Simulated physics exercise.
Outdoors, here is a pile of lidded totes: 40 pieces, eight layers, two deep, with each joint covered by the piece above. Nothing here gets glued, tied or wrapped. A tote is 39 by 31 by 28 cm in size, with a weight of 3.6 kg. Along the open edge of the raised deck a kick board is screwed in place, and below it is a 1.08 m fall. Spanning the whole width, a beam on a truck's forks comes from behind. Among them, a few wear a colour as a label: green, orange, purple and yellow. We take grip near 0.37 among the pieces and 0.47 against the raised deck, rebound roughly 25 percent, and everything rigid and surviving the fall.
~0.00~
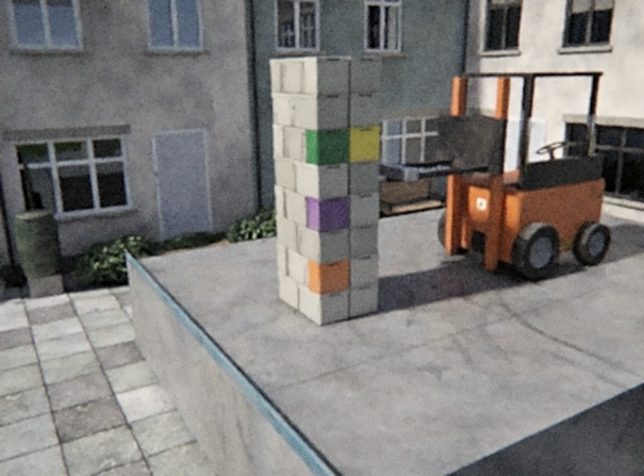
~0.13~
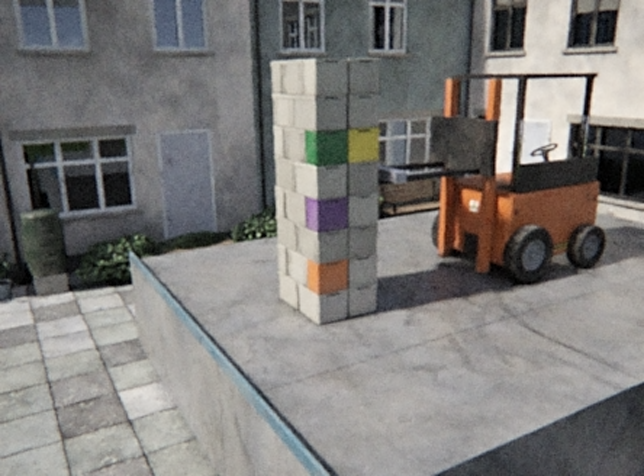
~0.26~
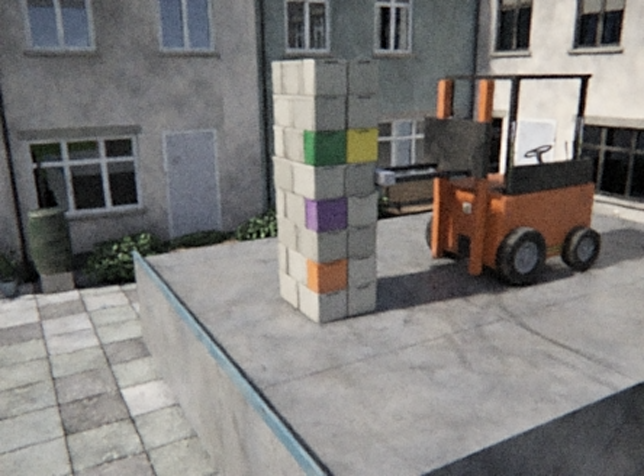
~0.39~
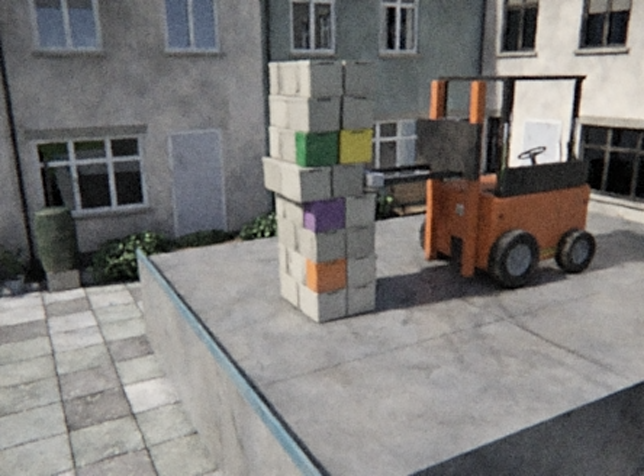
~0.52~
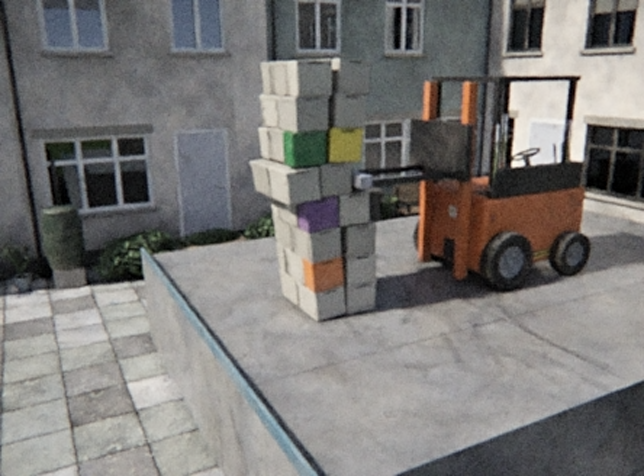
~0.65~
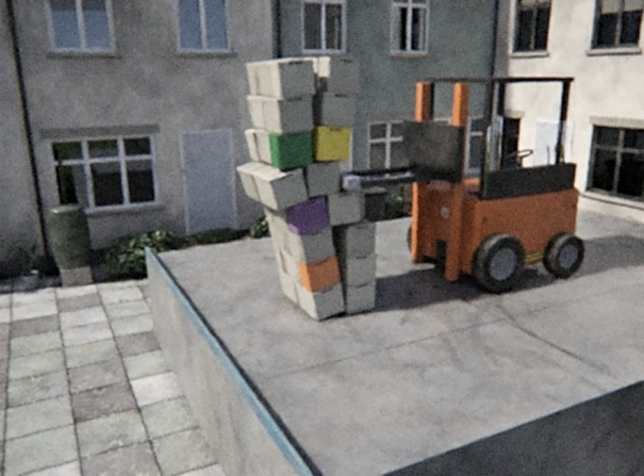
An orange forklift rolled left and pushed its raised forks into a tall stack of pale blocks, shoving the middle and upper layers leftward until the stack bulged, gaps opened and blocks tilted.
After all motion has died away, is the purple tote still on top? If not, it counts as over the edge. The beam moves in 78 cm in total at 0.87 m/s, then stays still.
No.
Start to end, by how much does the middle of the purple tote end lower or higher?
195 cm lower.
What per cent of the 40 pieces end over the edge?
I'd put it at roughly 50 per cent of them.
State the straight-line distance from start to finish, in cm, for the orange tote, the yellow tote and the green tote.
Net displacement, roughly: Orange ~ 60 cm, yellow ~ 160 cm, green ~ 340 cm.
By 1.16 s, none of the 40 totes over the edge, 31 disturbed; purple tote tilted 48°, 22 cm lower; green tote tilted 51°, 31 cm lower.
By 1.92 s, 14 of the 40 totes over the edge; purple tote tilted 49°, 1.81 m lower; orange tote on its side.
When it is over (3.4 s), 20 of the 40 totes over the edge; purple tote on its side; orange tote on its side; green tote on its side. In pixels of the last frame, middles, orange tote near (272, 311).
